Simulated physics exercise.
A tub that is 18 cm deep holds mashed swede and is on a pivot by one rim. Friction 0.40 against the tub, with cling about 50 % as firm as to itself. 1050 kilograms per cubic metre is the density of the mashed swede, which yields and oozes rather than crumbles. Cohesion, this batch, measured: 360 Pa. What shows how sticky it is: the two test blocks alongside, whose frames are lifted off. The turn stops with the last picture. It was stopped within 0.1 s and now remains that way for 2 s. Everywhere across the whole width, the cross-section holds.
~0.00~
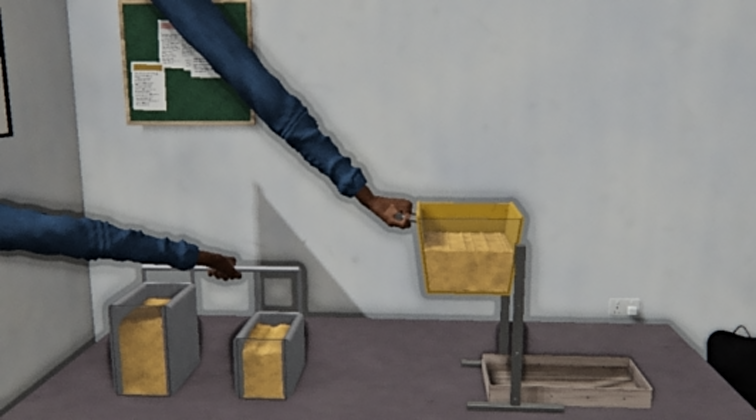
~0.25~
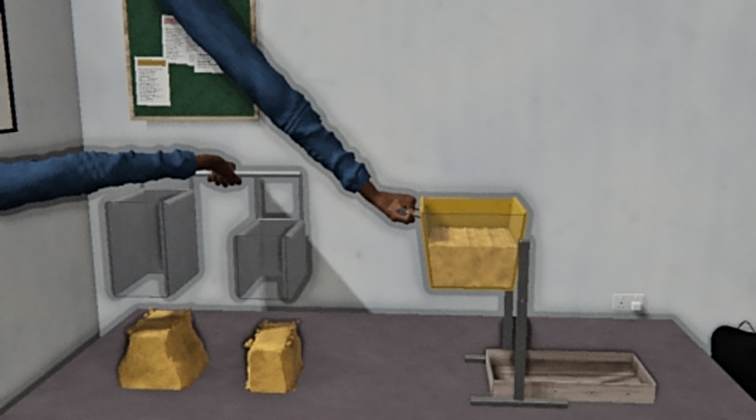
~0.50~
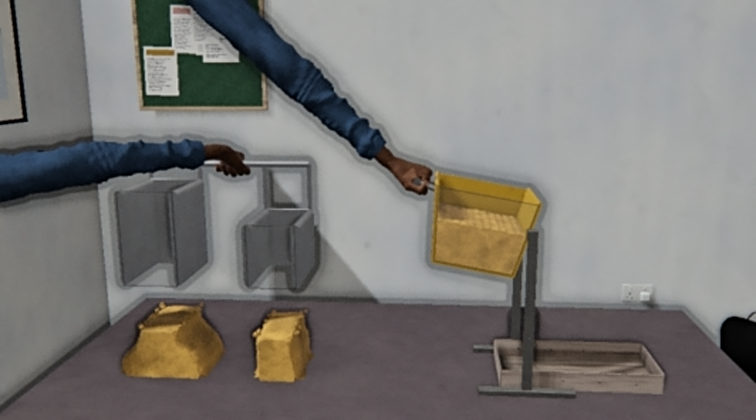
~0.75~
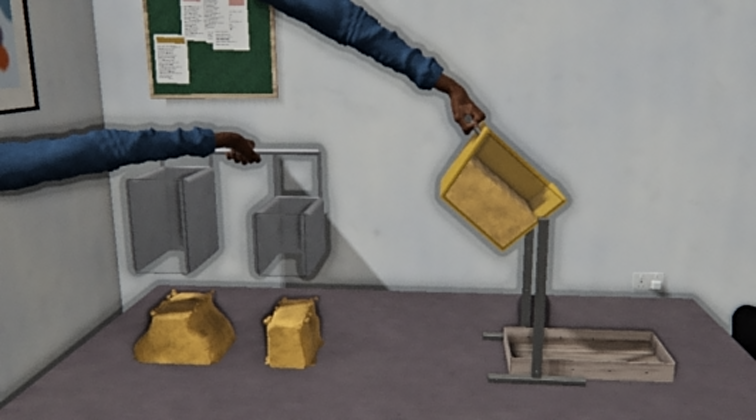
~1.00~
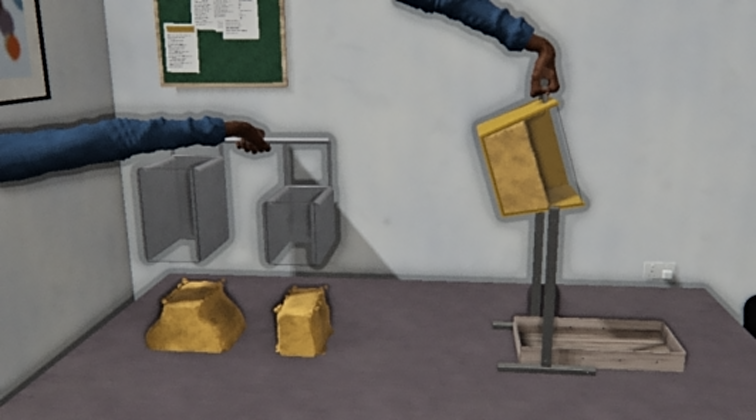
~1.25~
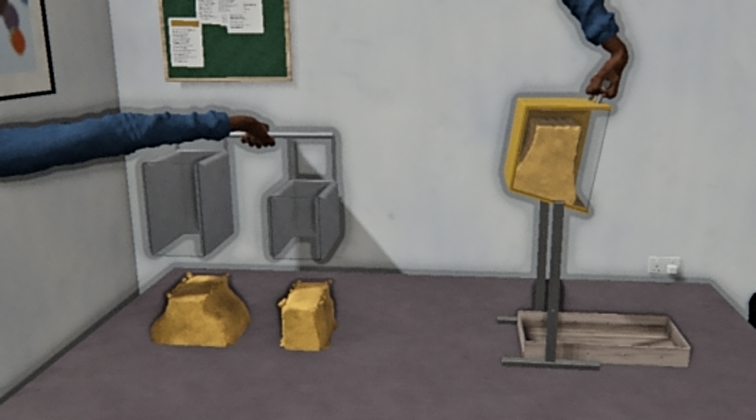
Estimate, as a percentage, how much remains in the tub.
Roughly 0 per cent remains.
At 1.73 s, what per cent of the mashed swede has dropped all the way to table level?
Near 20 per cent has got down by that time.
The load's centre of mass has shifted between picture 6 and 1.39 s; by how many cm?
Shift: Some 6 cm.
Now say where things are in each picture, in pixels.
The first frame shows handle-side rim at (420, 217), tilt 0 degrees; highest point of the mashed swede at (430, 249); test blocks 21 cm, 13 cm high (left to right).
The second frame shows handle-side rim at (424, 213), tilt 0 degrees; highest point of the mashed swede at (433, 245); test blocks 16 cm, 13 cm high (left to right).
The third frame shows handle-side rim at (439, 186), tilt 10 degrees; highest point of the mashed swede at (443, 220); test blocks 14 cm, 13 cm high (left to right).
The fourth frame shows handle-side rim at (489, 133), tilt 41 degrees; highest point of the mashed swede at (472, 164); test blocks 14 cm, 13 cm high (left to right).
The fifth frame shows handle-side rim at (558, 105), tilt 73 degrees; highest point of the mashed swede at (525, 123); test blocks 14 cm, 13 cm high (left to right).
The sixth frame shows handle-side rim at (610, 111), tilt 99 degrees; highest point of the mashed swede at (542, 127); test blocks 14 cm, 13 cm high (left to right).
By 1.39 s, the tub is at 99 degrees and holds 91 %.
By 1.56 s, the tub is at 99 degrees and holds 42 %.
By 1.73 s, the tub is at 99 degrees and holds 18 %.
By 1.90 s, the tub is at 99 degrees and holds 0 %.
By 3.25 s, at the end, the tub is at 99 degrees and holds 0 %.
